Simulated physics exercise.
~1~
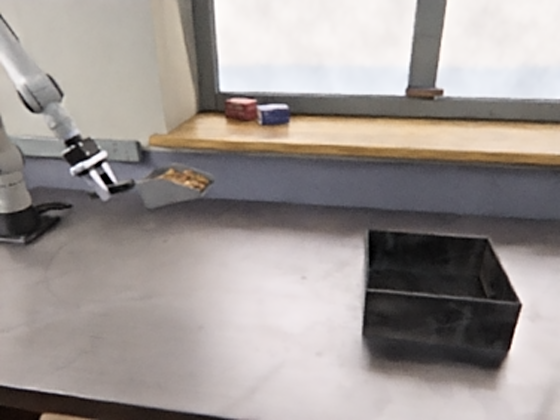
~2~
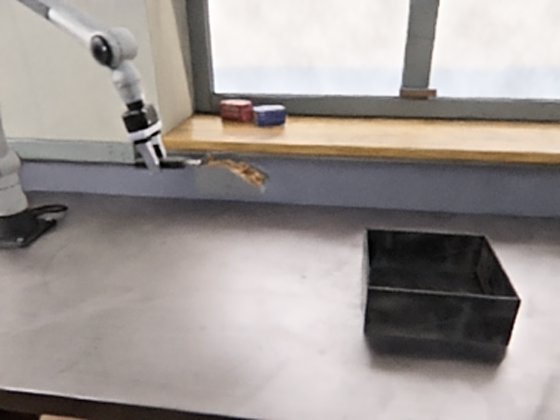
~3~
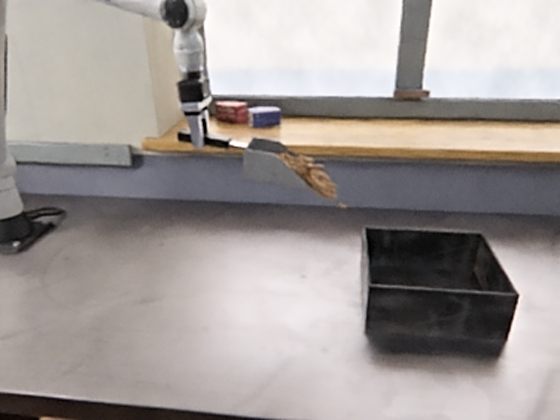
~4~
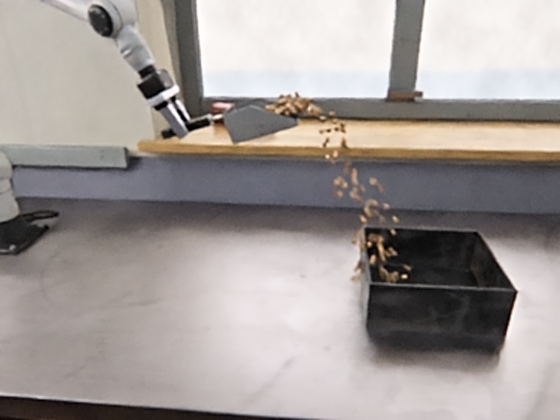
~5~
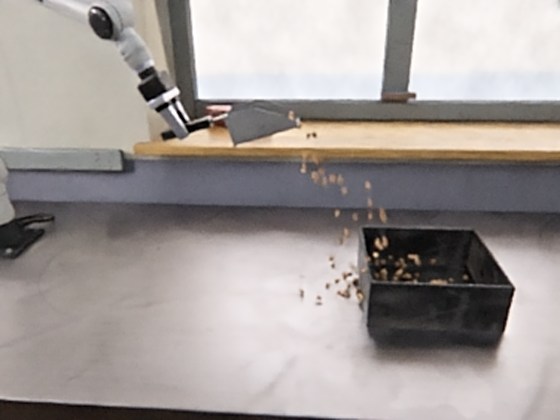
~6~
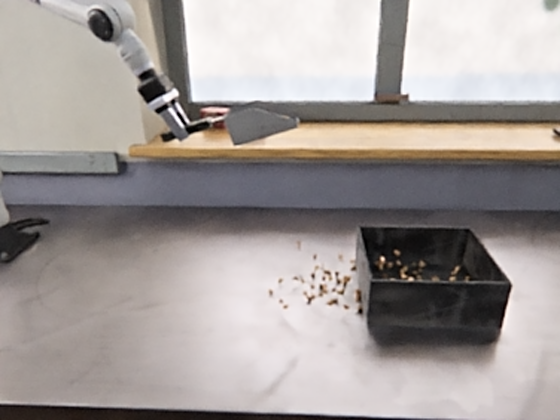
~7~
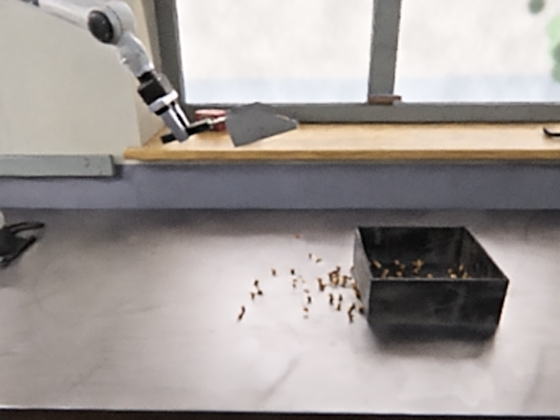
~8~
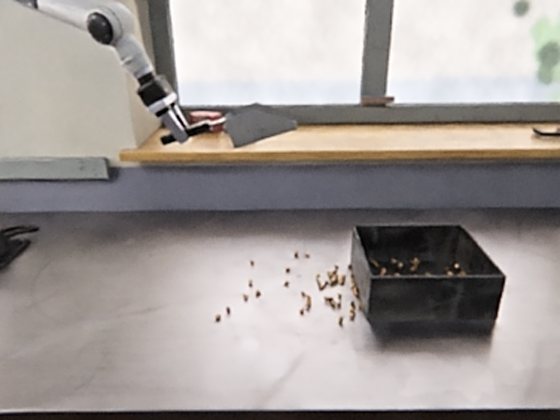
A pale robot arm at the left holds a grey scoop heaped with small brown pieces above a dark grey table, seen from slightly above, with an open black box at the right and a window behind. On the wooden sill sit a red and a blue object. The arm swings the scoop upward and to the right, and the pieces begin sliding off its front edge. As the scoop draws back and tips up, they pour down in a scattered stream, some into the box and others short of it. Finally the scoop hangs still while strays lie scattered left of the box.
